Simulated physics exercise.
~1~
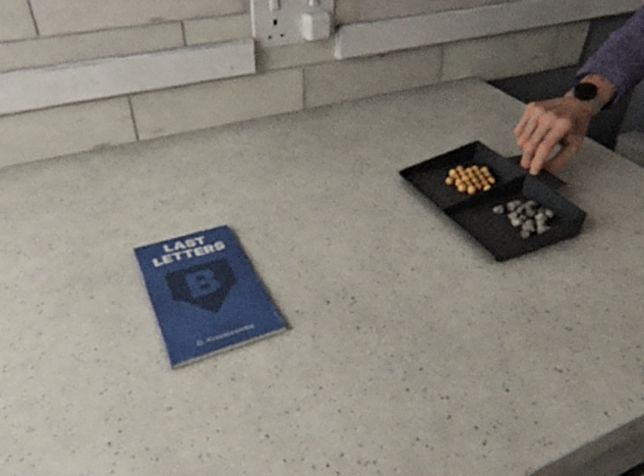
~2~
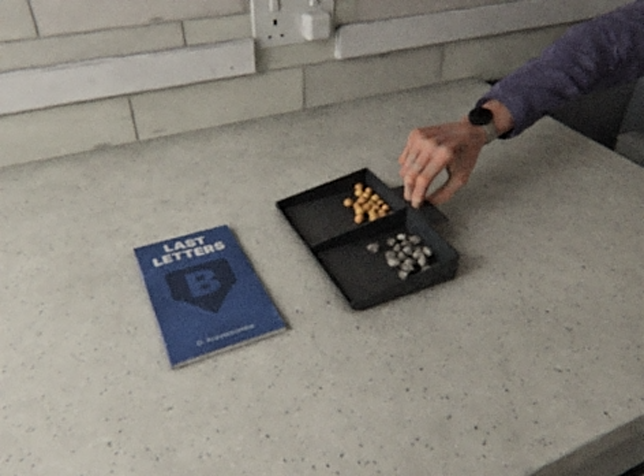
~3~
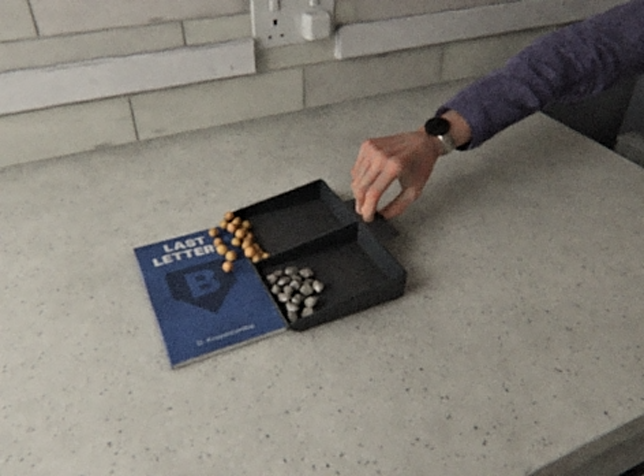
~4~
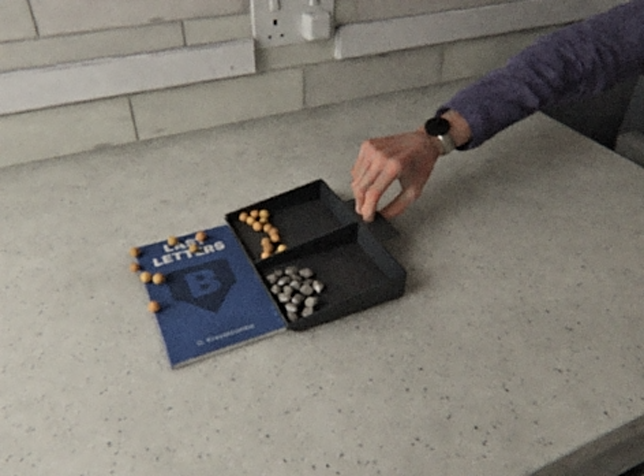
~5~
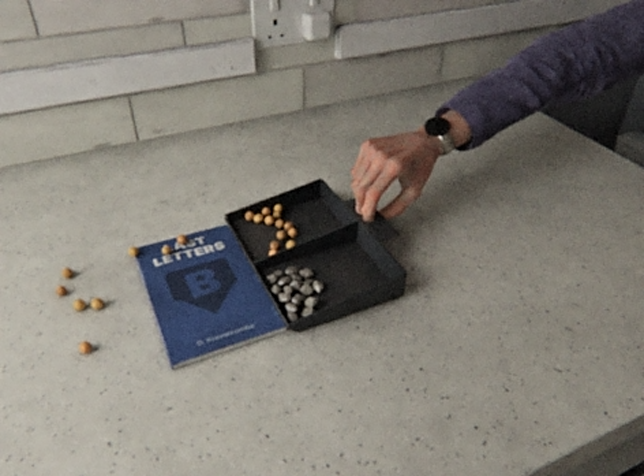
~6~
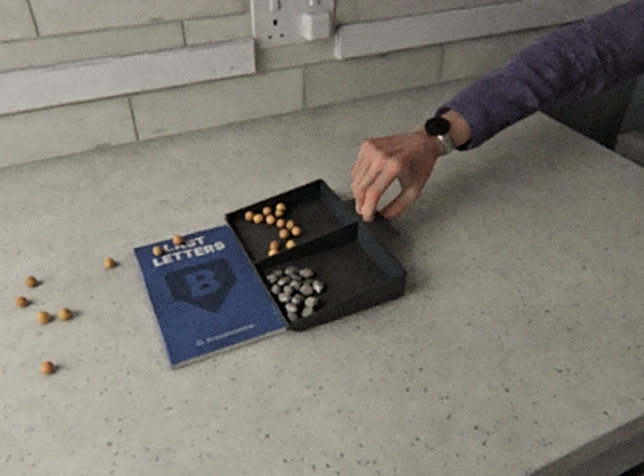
The footage shows a hand sliding a black two-part tray of orange balls and grey pebbles left across a speckled counter until it stops against a thin blue book; the pebbles bunch inside the rim, while some orange balls spill over the book, several rolling onto the counter beyond.
